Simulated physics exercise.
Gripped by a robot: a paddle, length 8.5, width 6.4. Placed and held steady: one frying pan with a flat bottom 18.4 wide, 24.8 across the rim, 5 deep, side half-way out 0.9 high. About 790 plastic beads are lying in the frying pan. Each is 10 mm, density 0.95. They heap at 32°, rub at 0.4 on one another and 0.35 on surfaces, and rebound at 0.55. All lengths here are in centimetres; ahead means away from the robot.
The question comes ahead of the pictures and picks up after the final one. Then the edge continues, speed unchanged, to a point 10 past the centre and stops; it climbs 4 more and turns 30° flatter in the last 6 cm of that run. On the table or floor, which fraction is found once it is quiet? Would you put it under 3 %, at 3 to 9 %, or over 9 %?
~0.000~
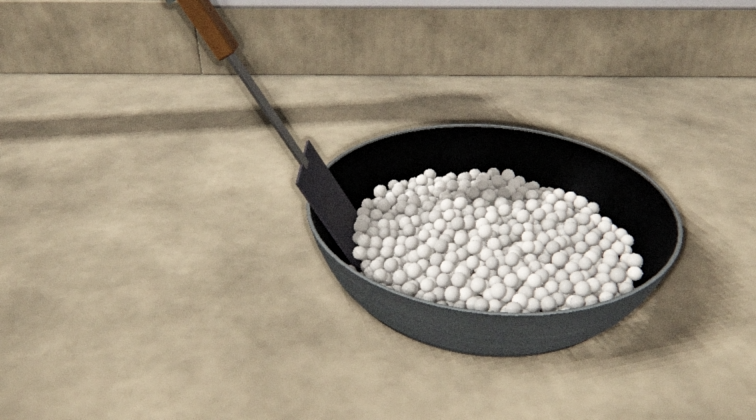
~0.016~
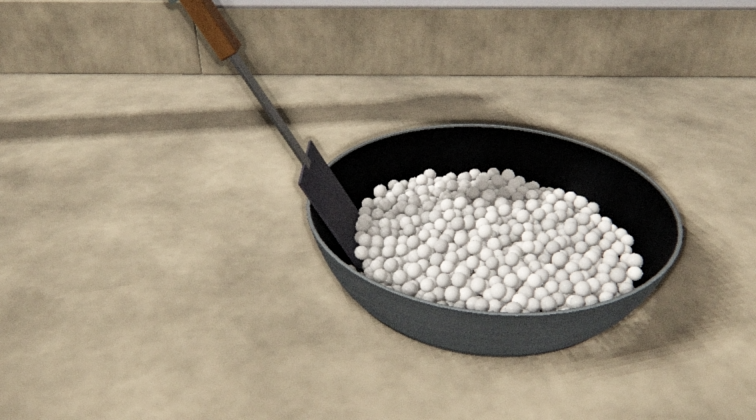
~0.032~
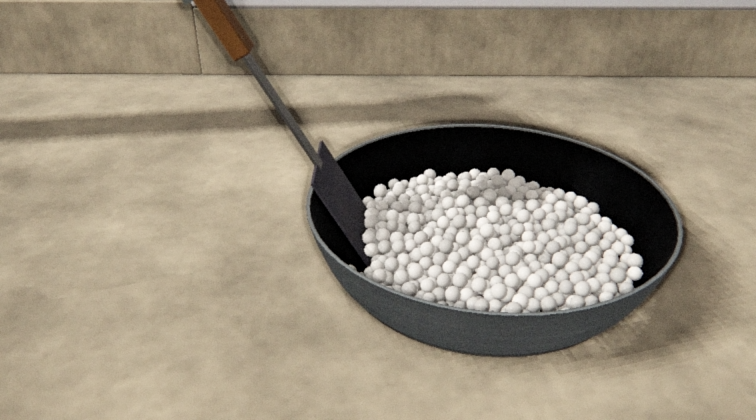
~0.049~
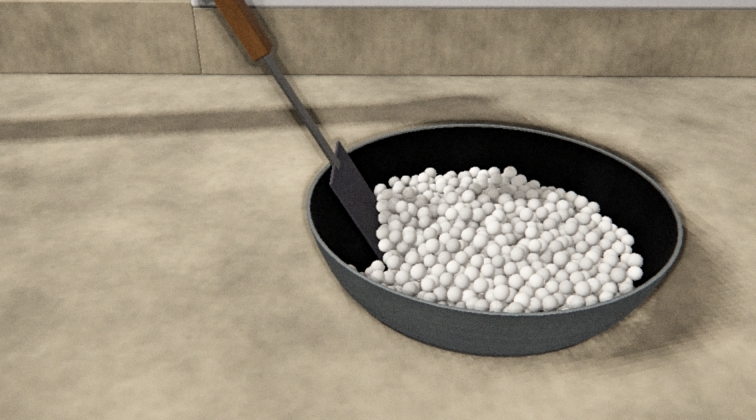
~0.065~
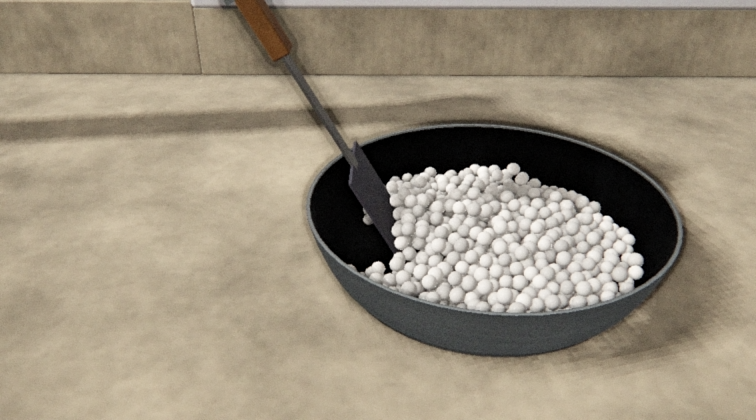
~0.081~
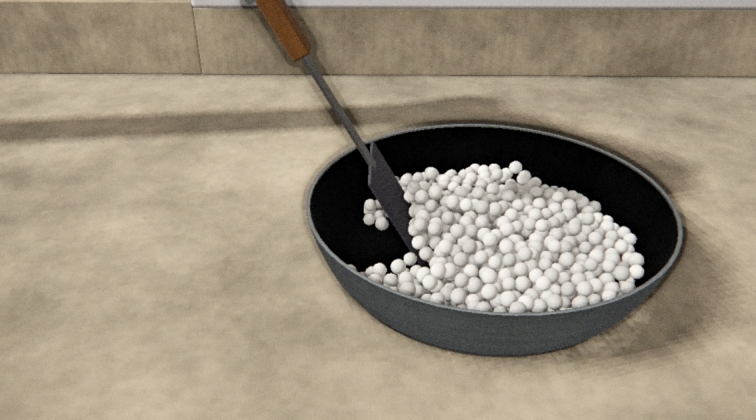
I would say over 9 %.
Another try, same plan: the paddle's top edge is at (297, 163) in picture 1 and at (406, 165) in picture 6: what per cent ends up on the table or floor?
Some 20 percent ends up on the table or floor.
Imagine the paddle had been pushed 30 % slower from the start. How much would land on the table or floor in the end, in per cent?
Estimated share: Some 10 %.
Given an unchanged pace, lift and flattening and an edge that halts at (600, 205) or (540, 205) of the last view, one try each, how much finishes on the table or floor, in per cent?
Respectively about 5 and 0 percent end on the table or floor.
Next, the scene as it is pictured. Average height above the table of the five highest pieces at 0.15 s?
Roughly 6 cm above the table.
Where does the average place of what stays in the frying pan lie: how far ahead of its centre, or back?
It sits near 2.5 centimetres ahead of centre.
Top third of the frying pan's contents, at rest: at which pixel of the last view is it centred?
(581, 244).
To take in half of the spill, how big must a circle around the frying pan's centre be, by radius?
Estimate: Near 28 cm.
After 0.15 s, sloping 61°, highest piece 6 above the table; 794 in the frying pan.
After 0.21 s, sloping 51°, highest piece 6 above the table; 794 in the frying pan.
After 0.45 s, sloping 31°, highest piece 7 above the table; 680 in the frying pan, 104 on the table or floor, 10 on the blade or in flight.
After 1.50 s, sloping 31°, highest piece 4 above the table; 680 in the frying pan, 114 on the table or floor.
In the end, 680 in the frying pan, 114 on the table or floor. That is 14 % on the table or floor.
